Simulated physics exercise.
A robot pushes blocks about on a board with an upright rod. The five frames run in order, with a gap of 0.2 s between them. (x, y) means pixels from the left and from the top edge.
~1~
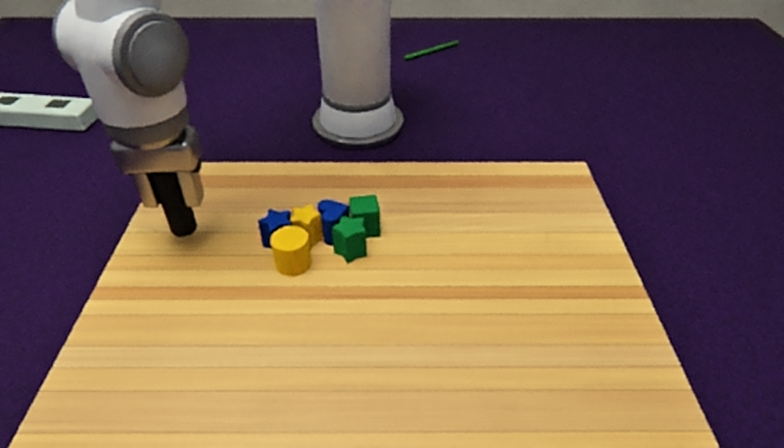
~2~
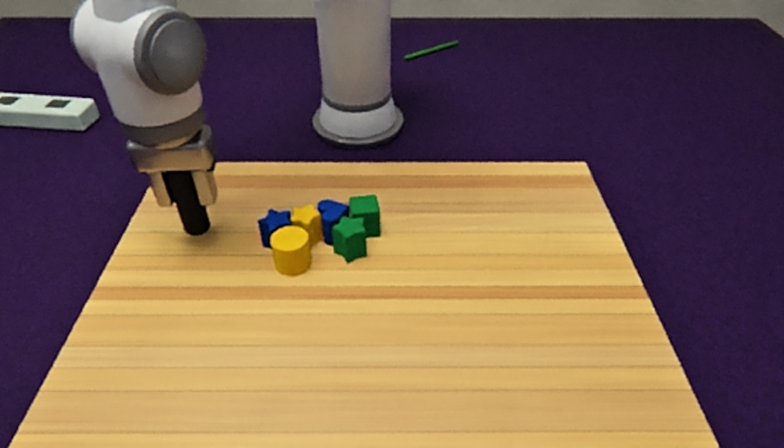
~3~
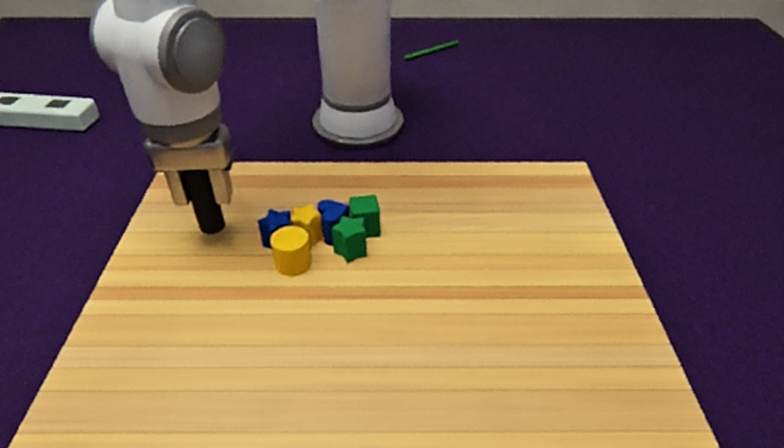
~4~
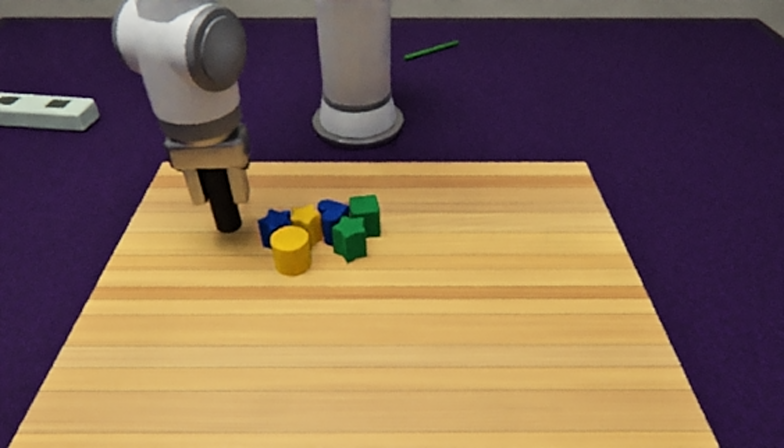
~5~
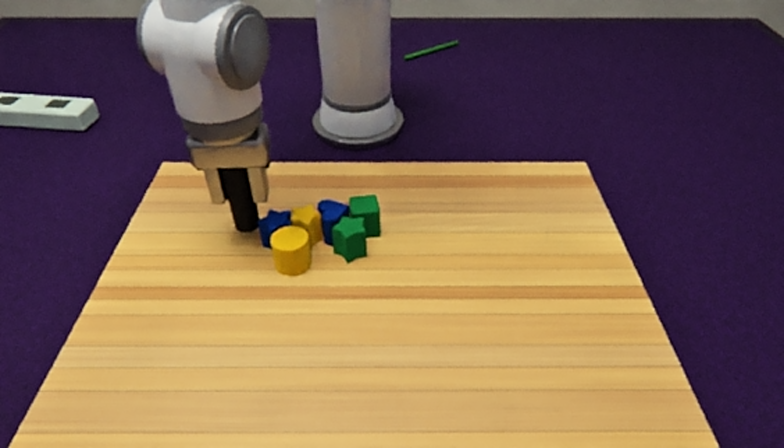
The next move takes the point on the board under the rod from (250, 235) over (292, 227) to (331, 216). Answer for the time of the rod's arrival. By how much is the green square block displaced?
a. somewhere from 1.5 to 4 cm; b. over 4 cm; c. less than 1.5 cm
c.
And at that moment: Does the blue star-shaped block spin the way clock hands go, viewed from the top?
Yes
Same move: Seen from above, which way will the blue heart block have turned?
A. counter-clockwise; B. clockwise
Option A.
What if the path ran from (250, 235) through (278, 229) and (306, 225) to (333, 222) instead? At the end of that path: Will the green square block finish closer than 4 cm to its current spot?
The answer is yes.
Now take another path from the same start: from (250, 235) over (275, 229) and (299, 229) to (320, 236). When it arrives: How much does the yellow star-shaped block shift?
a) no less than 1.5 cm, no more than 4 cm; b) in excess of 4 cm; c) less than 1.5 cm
That would be a.
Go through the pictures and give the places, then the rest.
In the first picture, rod tip (185, 230); block tops, blue star-shaped block (276, 218); yellow star-shaped block (305, 213); blue heart block (332, 208); green square block (364, 204).
In the second picture, rod (198, 229); blocks unchanged.
In the third picture, rod (213, 227); blocks unchanged.
In the fourth picture, rod (230, 226); blocks unchanged.
In the fifth picture, rod (248, 225); blue star-shaped block (276, 218); yellow star-shaped block (305, 213); blue heart block (332, 208); green square block (364, 204).
What follows on the original path. One third of the way, rod (277, 221); blue star-shaped block (286, 218), turned 30° clockwise; yellow star-shaped block (315, 215); blue heart block (338, 208), turned 20° anticlockwise; green square block (368, 203).
Two thirds of the way, rod (305, 214); blue star-shaped block (292, 217), turned 65° clockwise; yellow star-shaped block (319, 217), turned 15° anticlockwise; blue heart block (342, 208), turned 25° anticlockwise; green square block (369, 202).
At the end, rod (330, 207); blue star-shaped block (292, 217), turned 65° clockwise; yellow star-shaped block (319, 217), turned 15° anticlockwise; blue heart block (342, 208), turned 25° anticlockwise; green square block (369, 202).
